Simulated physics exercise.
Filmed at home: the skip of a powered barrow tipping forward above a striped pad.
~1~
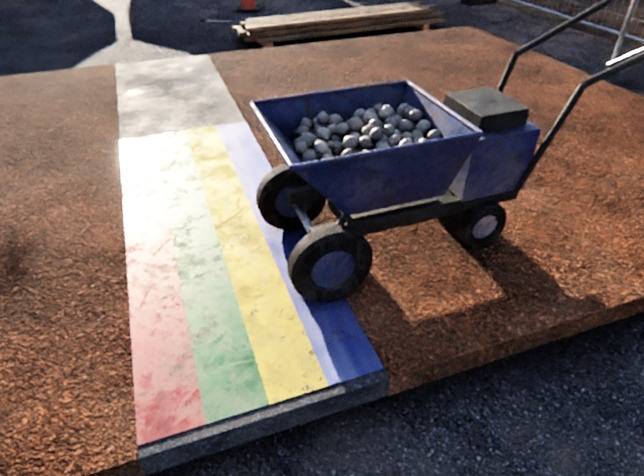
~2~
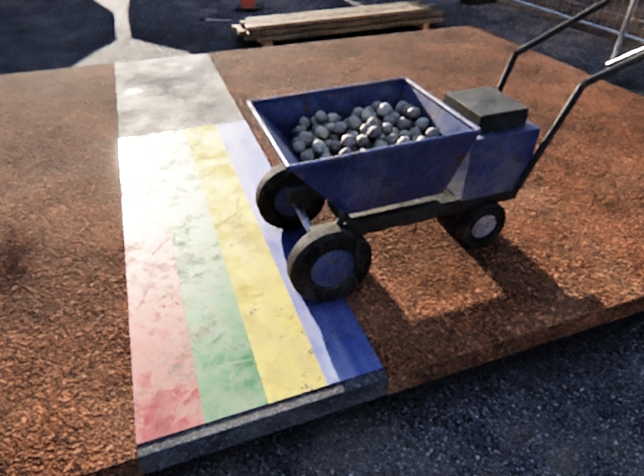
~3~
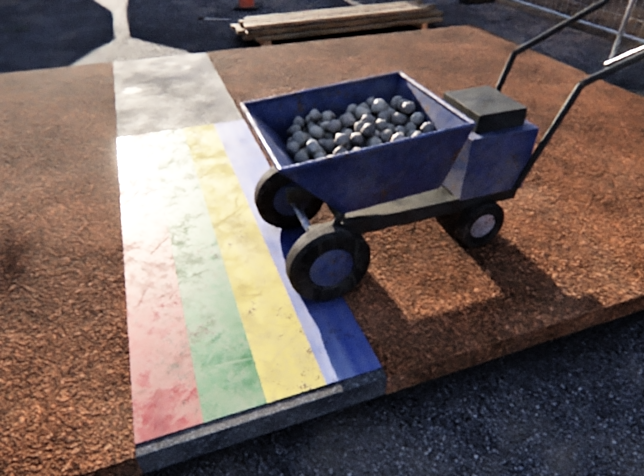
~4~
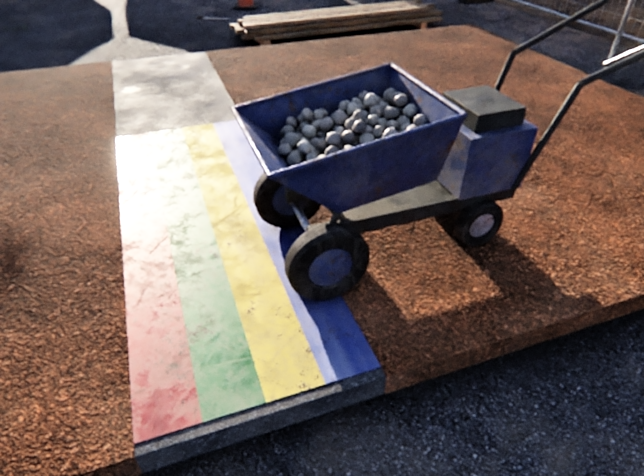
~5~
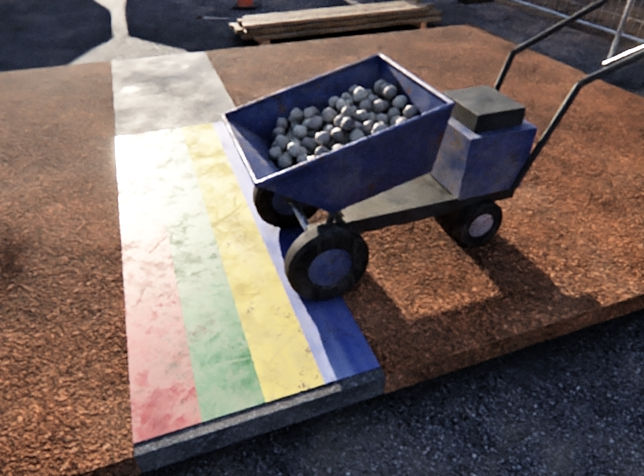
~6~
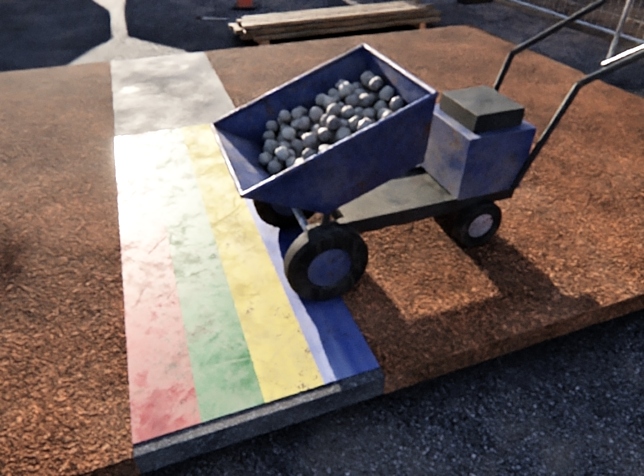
On sunlit outdoor ground, seen from above at an angle, a brown, rough-textured slab is crossed by a pale pad striped red, green, yellow and blue from left to right. A blue barrow with black wheels and handles stands at the right, its skip full of rounded grey stones. The skip starts level, then tilts steadily forward to the left, its rear rising while the wheels stay put.
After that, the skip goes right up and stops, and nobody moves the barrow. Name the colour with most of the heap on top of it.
Red.
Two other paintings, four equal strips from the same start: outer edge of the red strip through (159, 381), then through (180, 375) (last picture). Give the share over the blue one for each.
Roughly 0 per cent first, then 0 per cent.
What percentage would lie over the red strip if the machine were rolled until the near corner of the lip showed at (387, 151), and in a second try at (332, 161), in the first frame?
20 per cent, then 30 per cent.
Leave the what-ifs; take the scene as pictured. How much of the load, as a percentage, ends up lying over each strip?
Blue strip around 0, yellow strip around 0, green strip around 20, red strip around 40.
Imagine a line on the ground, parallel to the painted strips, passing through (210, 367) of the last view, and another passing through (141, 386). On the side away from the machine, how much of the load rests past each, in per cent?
About 90 and 40 per cent.
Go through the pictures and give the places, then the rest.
Lip of the skip at (292, 168), level; top of the load at (368, 136), river pebbles; blue strip at (333, 329); yellow strip at (281, 344); green strip at (225, 360); red strip at (165, 376), in the first picture.
Lip of the skip at (289, 168), tipped barely; top of the load at (378, 133), in the second picture.
Lip of the skip at (281, 171), tipped barely; top of the load at (373, 130), in the third picture.
Lip of the skip at (270, 177), tipped a little; top of the load at (365, 125), in the fourth picture.
Lip of the skip at (257, 185), tipped a little; top of the load at (371, 120), in the fifth picture.
Lip of the skip at (243, 196), tipped clearly; top of the load at (366, 112); blue strip at (329, 328); yellow strip at (277, 342); green strip at (220, 358); red strip at (160, 375), in the sixth picture.
Soon after the last picture, skip tipped steeply; all in the skip.
A little later, skip tipped right over; most in the skip; a stray few over the green strip; a small part over the red strip; a stray few falling.
Later still, skip tipped right over; about a quarter in the skip; a small part over the green strip; about half over the red strip; about a quarter off the paint.
At rest, skip tipped right over; a stray few in the skip; none over the blue strip; none over the yellow strip; about a quarter over the green strip; about a third over the red strip; about a third off the paint.
